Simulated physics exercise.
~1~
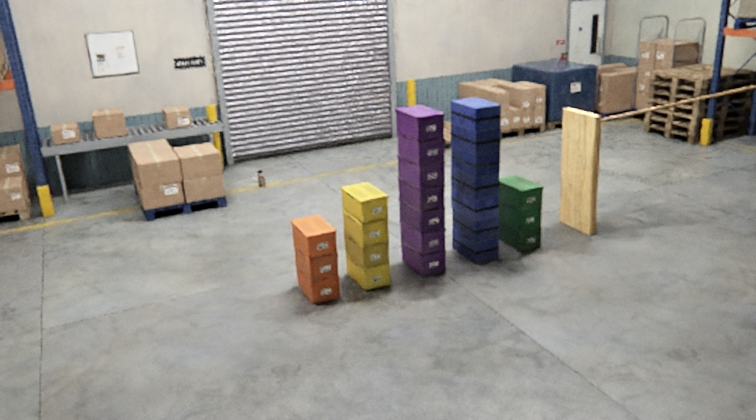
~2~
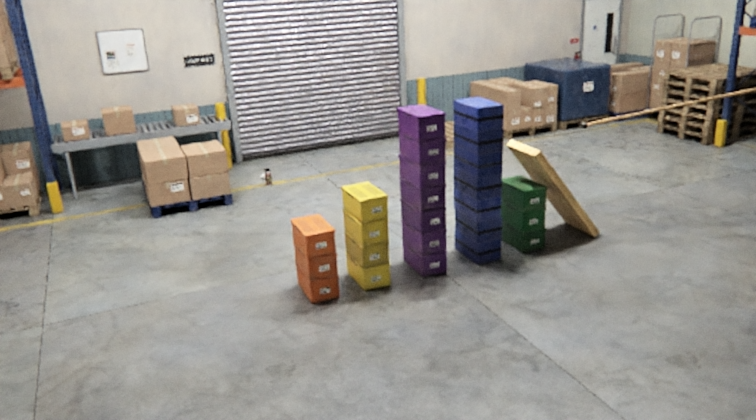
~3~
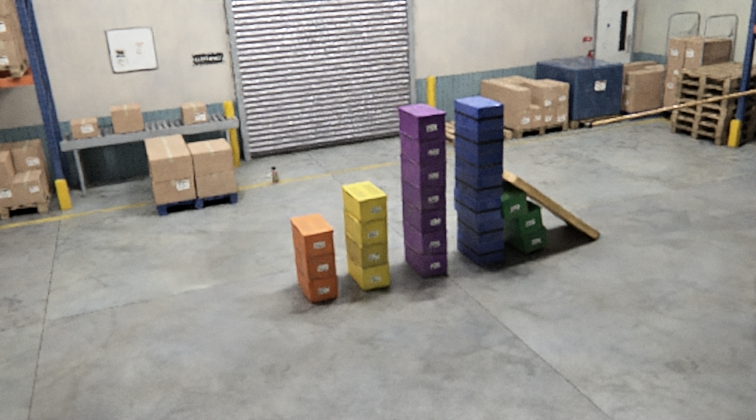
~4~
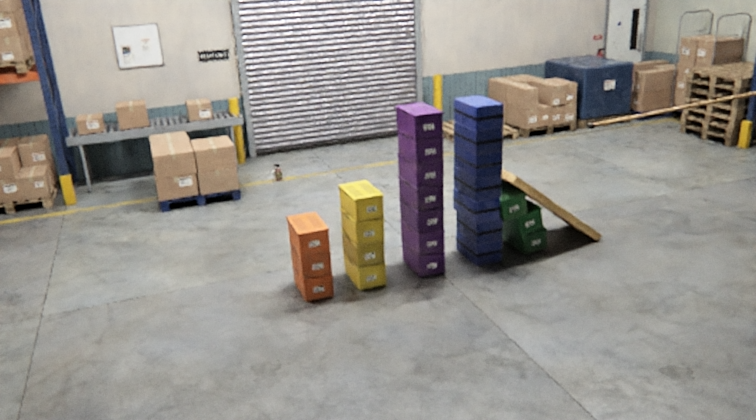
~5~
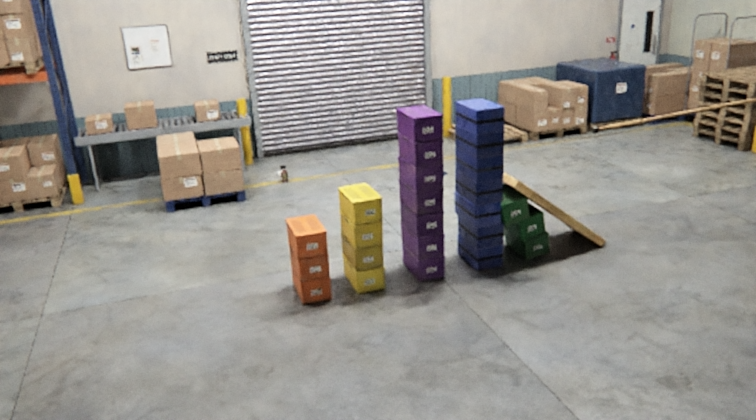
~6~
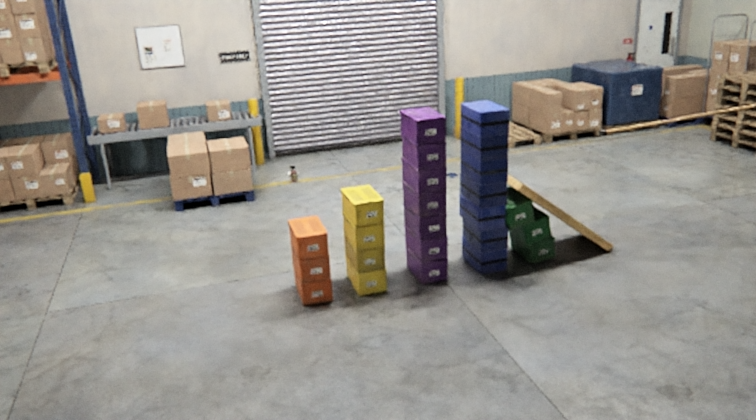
A tall wooden board standing at the right end of a row of coloured tote stacks tipped left onto the short green stack, knocking its upper totes askew, and came to rest leaning there, while the blue, purple, yellow and orange stacks stayed standing.
